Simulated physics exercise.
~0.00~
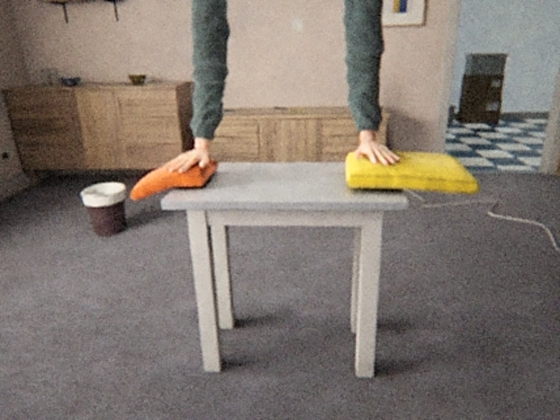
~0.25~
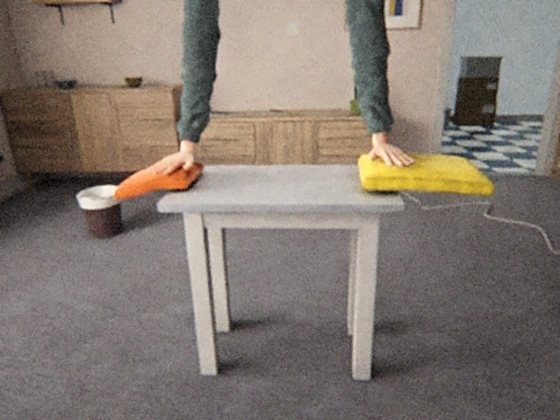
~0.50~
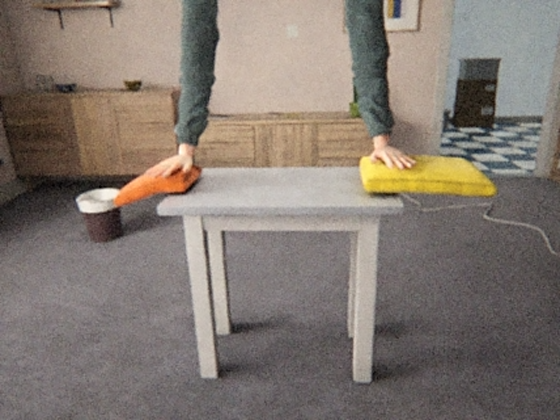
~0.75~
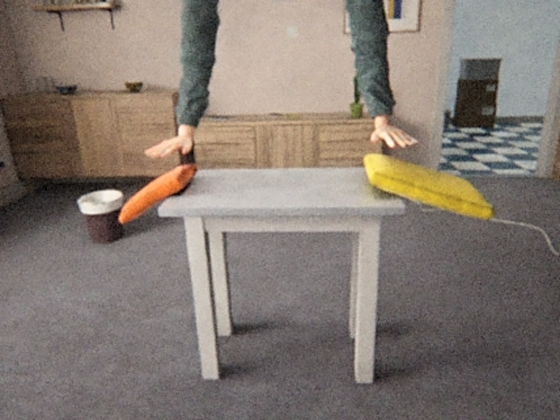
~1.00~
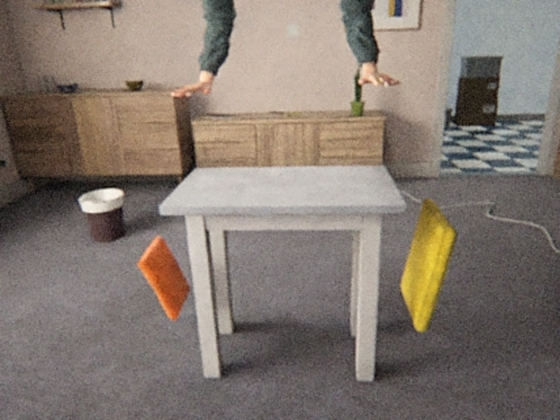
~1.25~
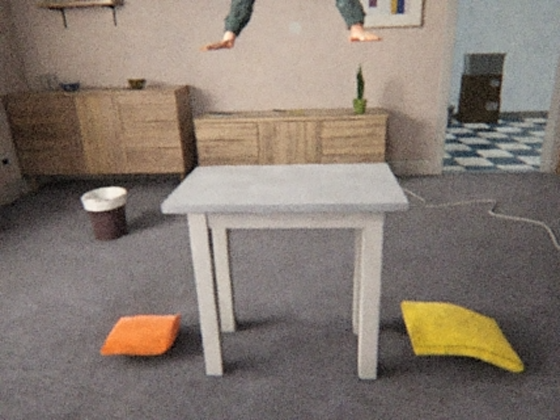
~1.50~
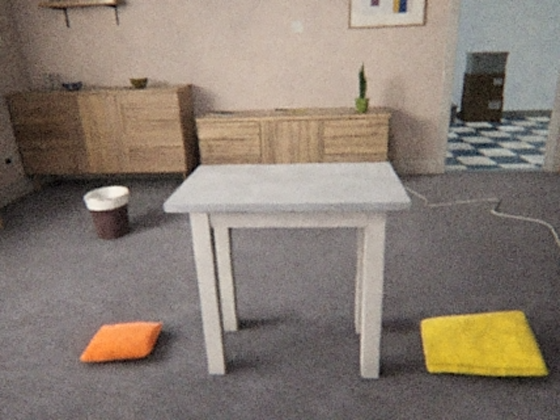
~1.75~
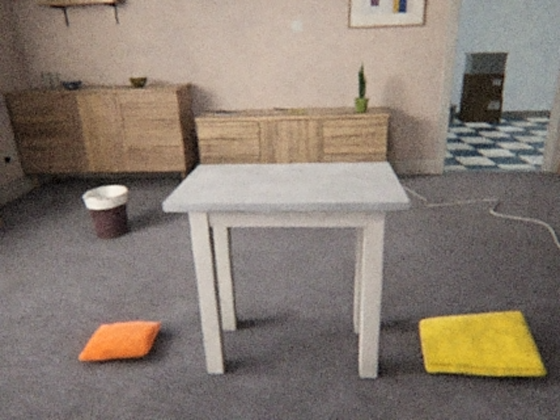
Two hands pushed an orange sack and a larger yellow pillow outward over opposite ends of a small pale table, then let go and lifted away, and both tipped off and dropped, ending up lying on the grey floor on either side.
